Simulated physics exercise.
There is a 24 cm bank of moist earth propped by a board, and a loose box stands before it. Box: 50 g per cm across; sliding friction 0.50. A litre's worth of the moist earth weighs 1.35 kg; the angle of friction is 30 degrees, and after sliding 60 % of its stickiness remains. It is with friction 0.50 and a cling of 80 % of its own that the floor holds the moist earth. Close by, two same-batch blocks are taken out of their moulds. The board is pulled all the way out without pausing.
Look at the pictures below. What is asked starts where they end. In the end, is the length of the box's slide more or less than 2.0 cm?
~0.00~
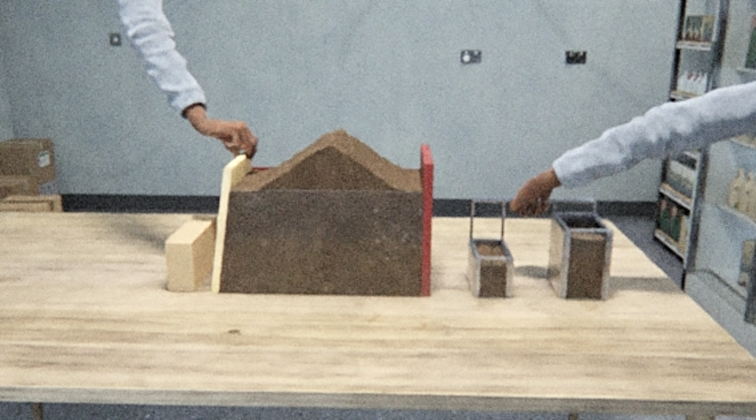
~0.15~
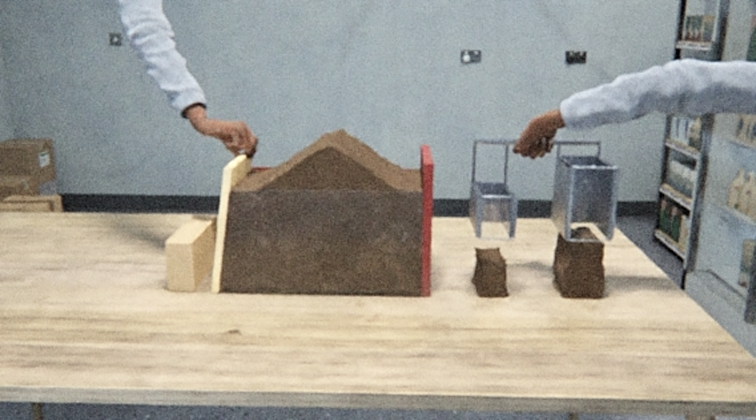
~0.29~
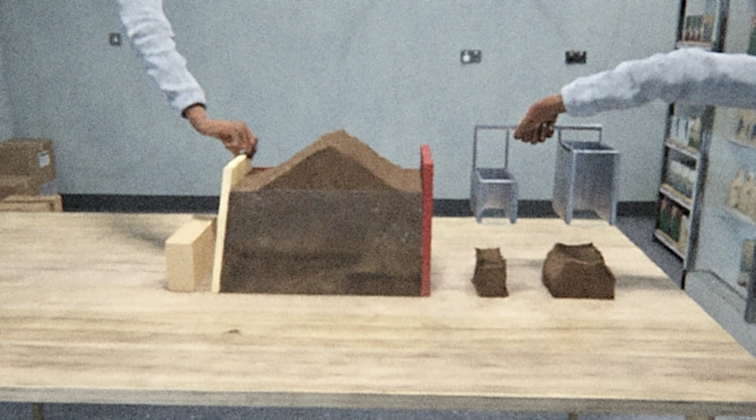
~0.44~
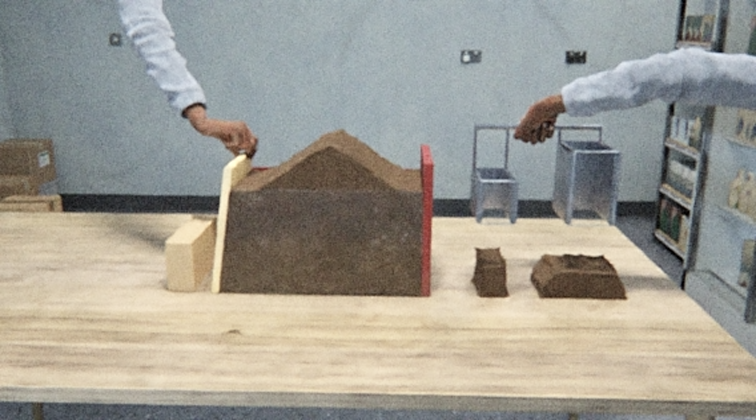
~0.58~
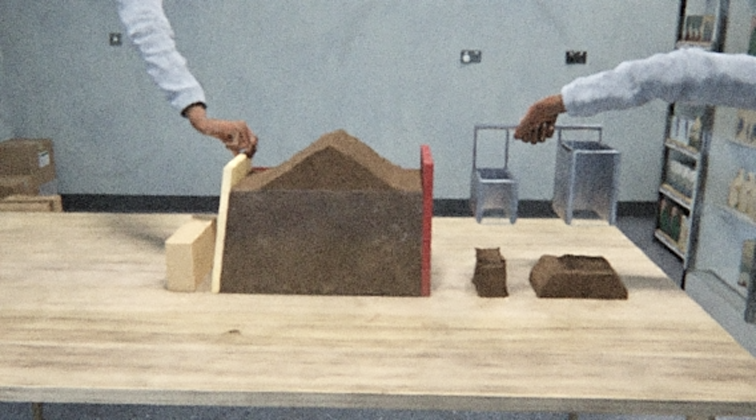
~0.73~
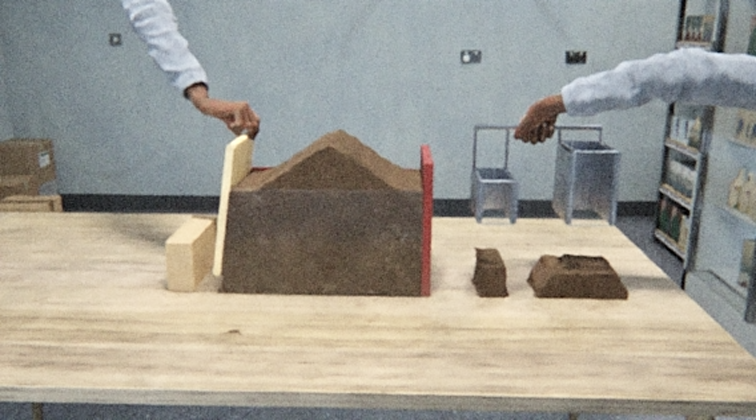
Length of the slide comes out in excess of 2.0 cm.
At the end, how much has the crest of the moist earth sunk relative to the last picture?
Roughly 5.5 cm.
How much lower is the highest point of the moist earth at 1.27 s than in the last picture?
By my estimate, near 2.0 cm.
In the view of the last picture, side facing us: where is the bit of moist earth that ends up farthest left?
At roughly (174, 281).
After 0.98 s, the box has not moved.
After 1.27 s, the box has not moved.
After 1.56 s, the box has been pushed 4.0 cm.
After 1.85 s, the box has been pushed 4.9 cm.
After 1.90 s, at the end, the box has been pushed 4.9 cm.
